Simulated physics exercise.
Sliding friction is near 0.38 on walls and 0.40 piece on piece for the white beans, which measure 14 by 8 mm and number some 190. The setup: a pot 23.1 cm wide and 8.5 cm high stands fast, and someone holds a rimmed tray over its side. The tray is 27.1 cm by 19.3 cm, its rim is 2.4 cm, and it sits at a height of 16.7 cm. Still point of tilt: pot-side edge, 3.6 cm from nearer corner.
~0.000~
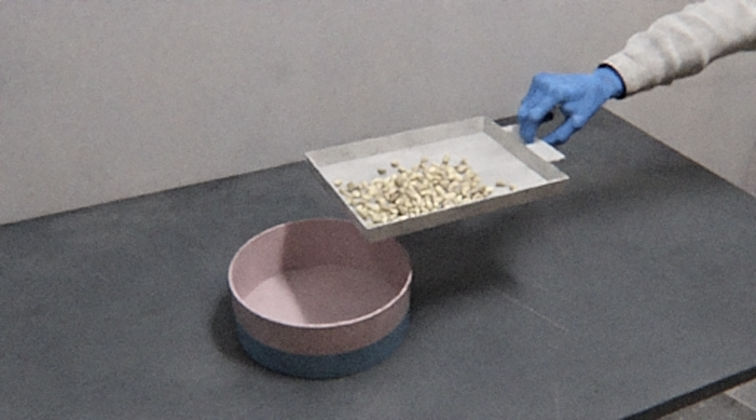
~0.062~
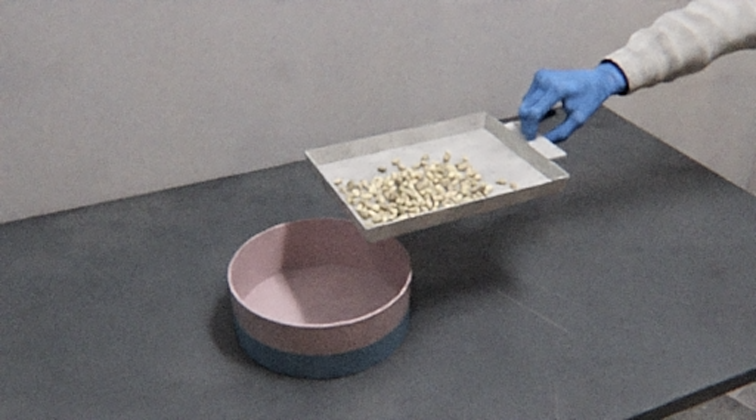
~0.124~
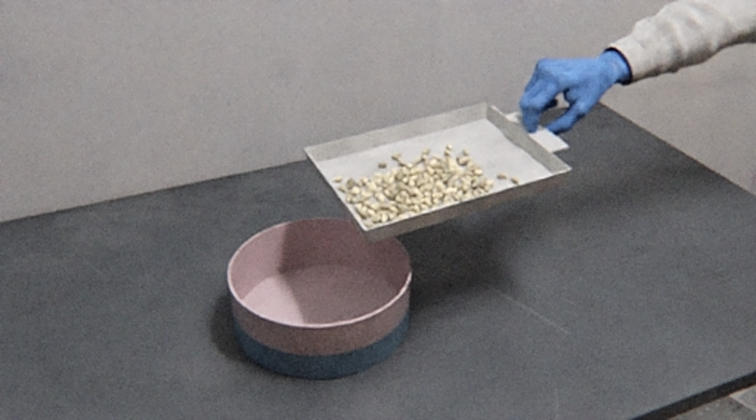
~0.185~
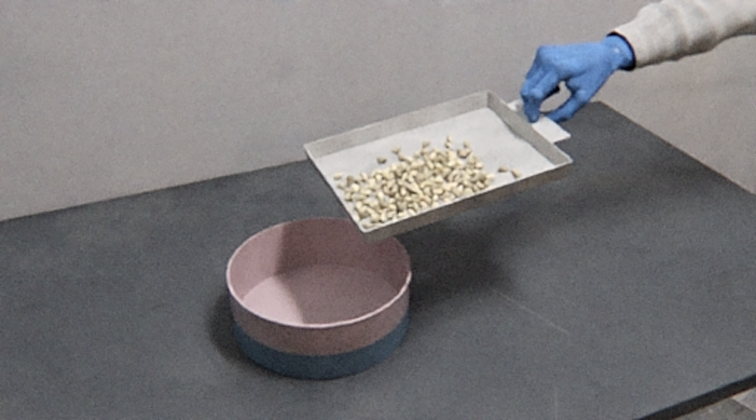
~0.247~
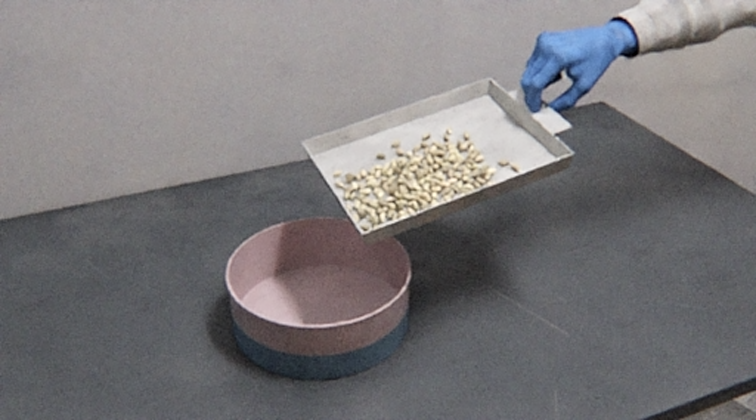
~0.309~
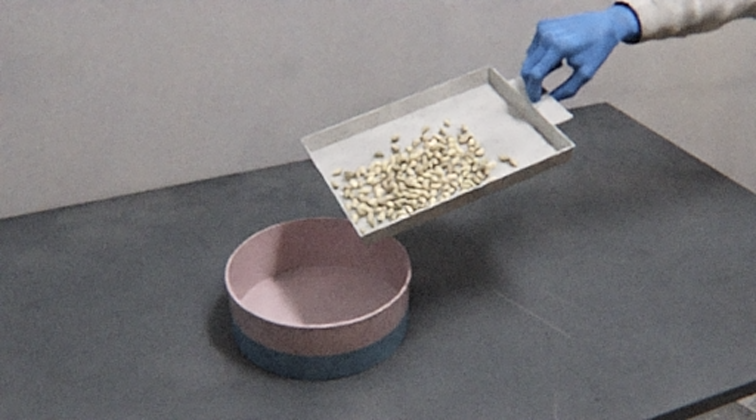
A blue-gloved hand gradually tilts a tray of small pale pieces above a pink-and-blue pot.
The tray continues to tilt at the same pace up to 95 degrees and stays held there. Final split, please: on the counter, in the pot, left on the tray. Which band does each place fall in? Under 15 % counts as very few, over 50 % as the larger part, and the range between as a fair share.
Counter: A fair share. Pot: The larger part. Left on the tray: Very few.
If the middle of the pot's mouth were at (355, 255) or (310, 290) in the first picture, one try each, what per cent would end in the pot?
Spot one: Some 40 per cent; spot two: Some 100 per cent.
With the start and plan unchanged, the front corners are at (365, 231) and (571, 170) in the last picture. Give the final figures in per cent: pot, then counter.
Pot 40 % / counter 60 %.
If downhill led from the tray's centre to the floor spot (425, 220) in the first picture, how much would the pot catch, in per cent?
That comes to around 40 per cent.
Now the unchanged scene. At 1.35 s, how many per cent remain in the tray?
Estimate: About 80 percent.
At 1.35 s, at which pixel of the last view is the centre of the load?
Estimated load position: Around (354, 229).
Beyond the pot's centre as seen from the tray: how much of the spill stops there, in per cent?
Around 80 in a hundred.
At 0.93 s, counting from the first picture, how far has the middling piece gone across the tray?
About 2 cm.
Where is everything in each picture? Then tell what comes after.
The first frame shows tray tilt 0 degrees, front corners at (369, 225) and (564, 177); middle of the pieces at (422, 195); pot at (321, 267).
The second frame shows tray tilt 1 degrees, front corners at (368, 226) and (565, 175); middle of the pieces at (422, 194).
The third frame shows tray tilt 4 degrees, front corners at (367, 227) and (566, 168), lowest corner left front; middle of the pieces at (422, 190).
The fourth frame shows tray tilt 8 degrees, front corners at (366, 228) and (568, 160), lowest corner left front; middle of the pieces at (422, 186).
The fifth frame shows tray tilt 11 degrees, front corners at (364, 230) and (569, 153), lowest corner left front; middle of the pieces at (421, 183).
The sixth frame shows tray tilt 15 degrees, front corners at (363, 232) and (570, 145), lowest corner left front; middle of the pieces at (421, 180); pot at (319, 267). Its pace works out near 60 degrees a second.
After 0.93 s, tilt 52 degrees; the tray holds 100 %, the pot 0 %.
After 1.35 s, tilt 78 degrees; the tray holds 80 %, the pot 5 %.
After 1.85 s, tilt 95 degrees; the tray holds 5 %, the pot 70 %.
At rest (3.1 s), counter 25 %, pot 75 %, tray 0 %.
